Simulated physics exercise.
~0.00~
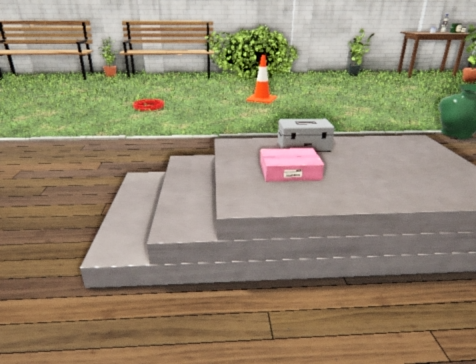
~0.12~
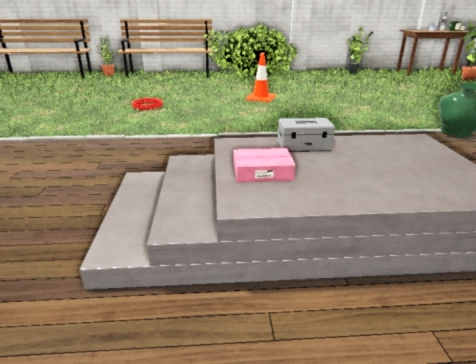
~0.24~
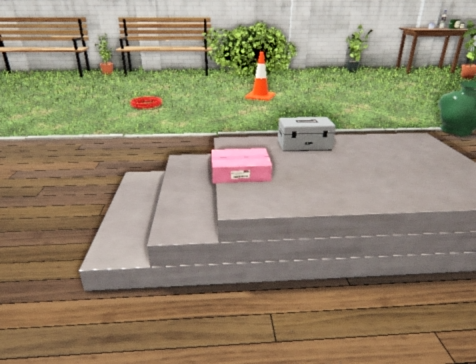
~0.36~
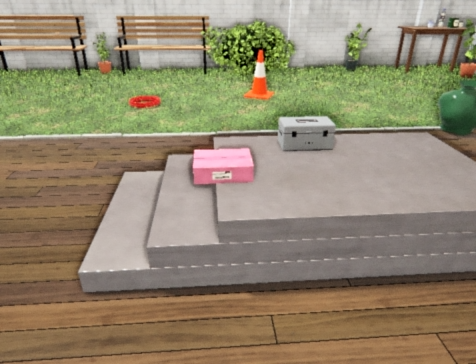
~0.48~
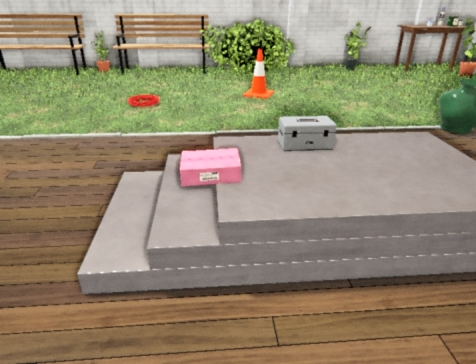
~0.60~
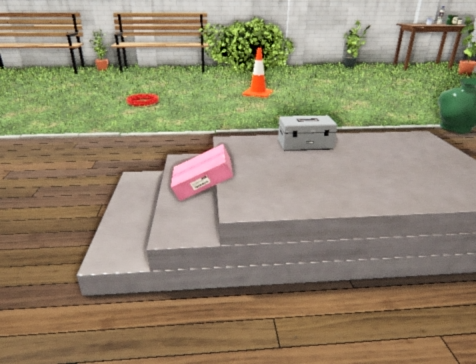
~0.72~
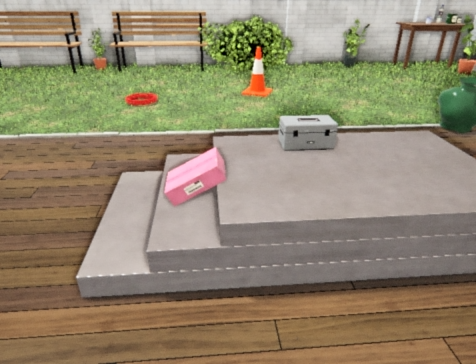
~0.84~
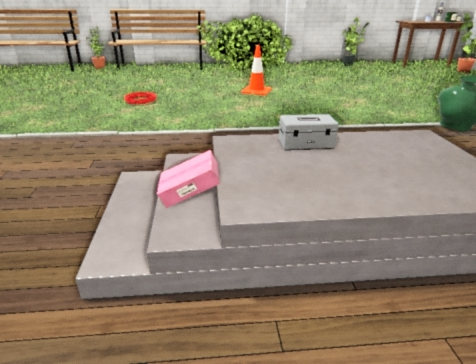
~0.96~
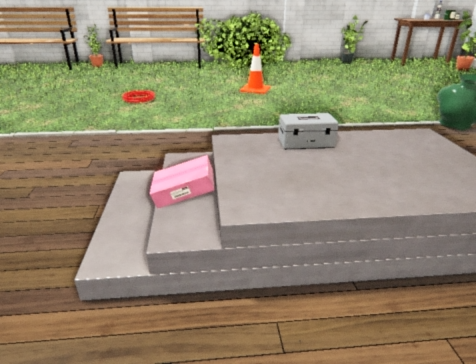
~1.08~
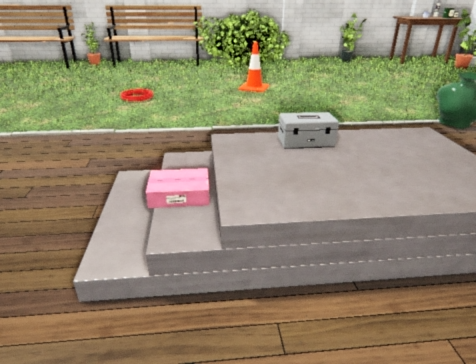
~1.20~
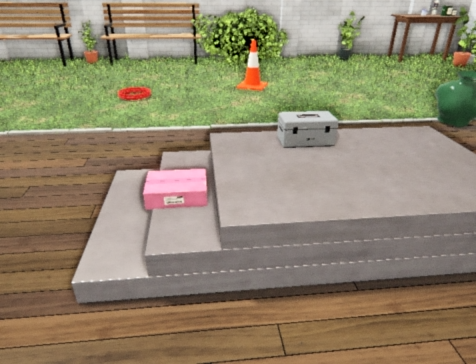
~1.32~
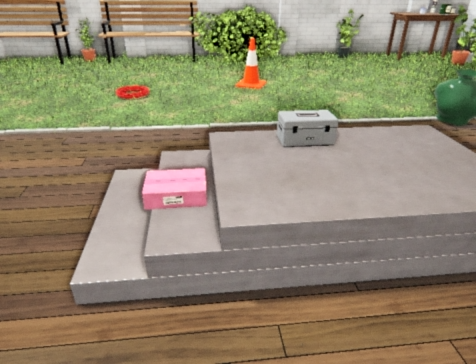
On a grey stepped landing set on a wooden deck beside a lawn, a pink box slides left past a grey toolbox, tips over the top edge and settles level on the next step down, while the toolbox stays in place on top.
